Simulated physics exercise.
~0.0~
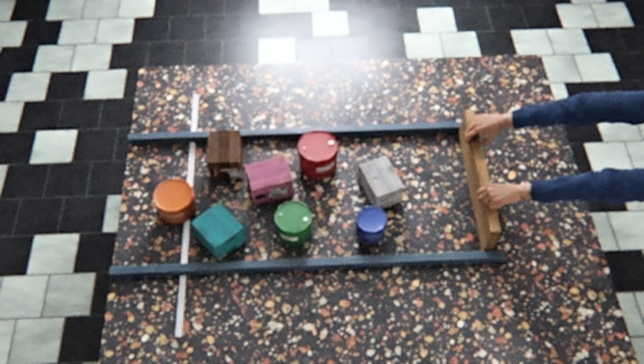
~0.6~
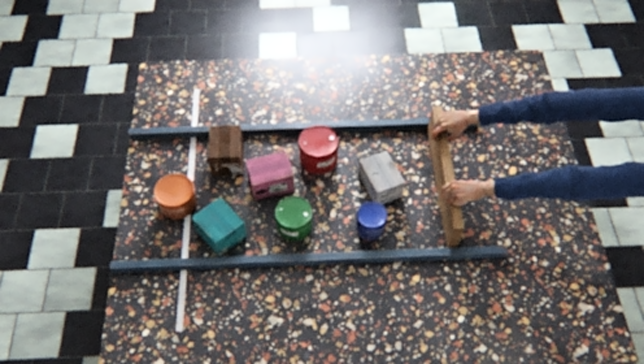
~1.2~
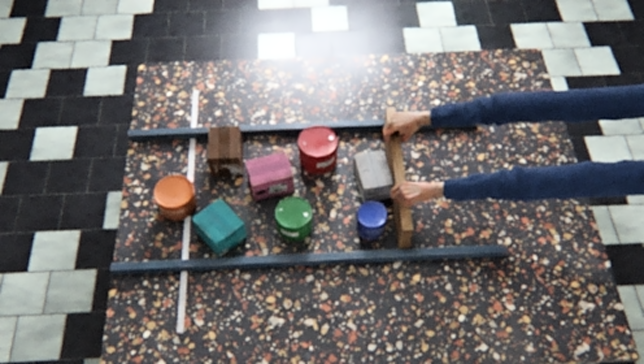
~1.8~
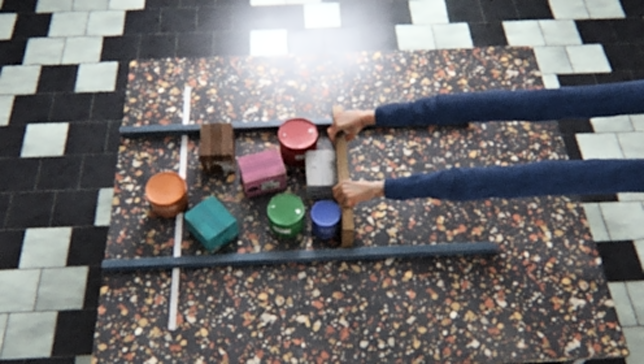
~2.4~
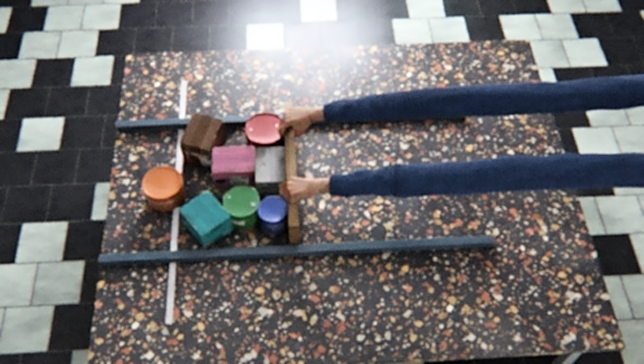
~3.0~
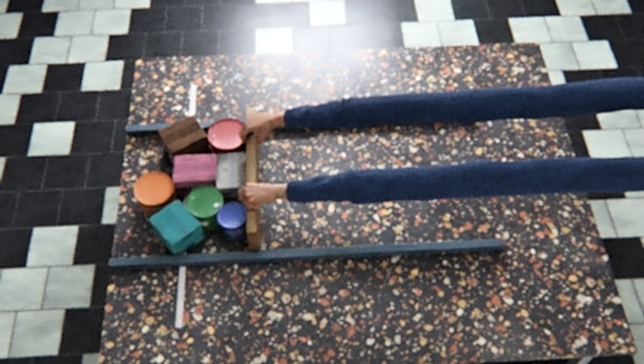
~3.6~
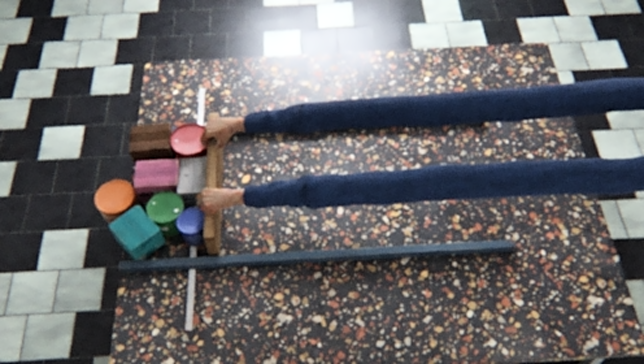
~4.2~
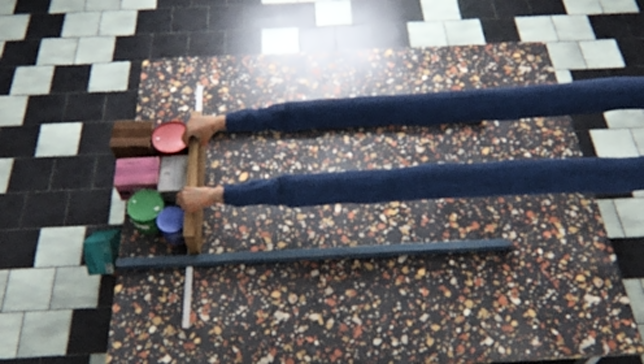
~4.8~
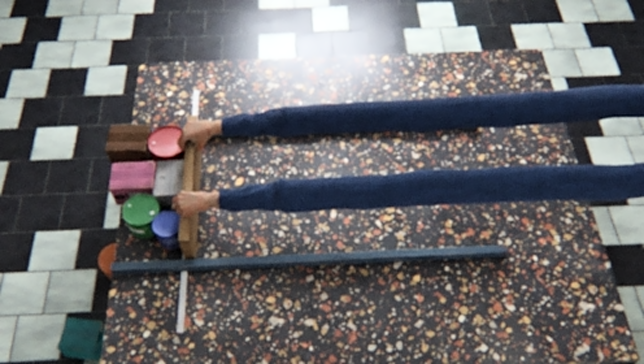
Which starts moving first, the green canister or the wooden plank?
The wooden plank starts moving first, and the green canister only begins to slide left later, once the items have bunched up.
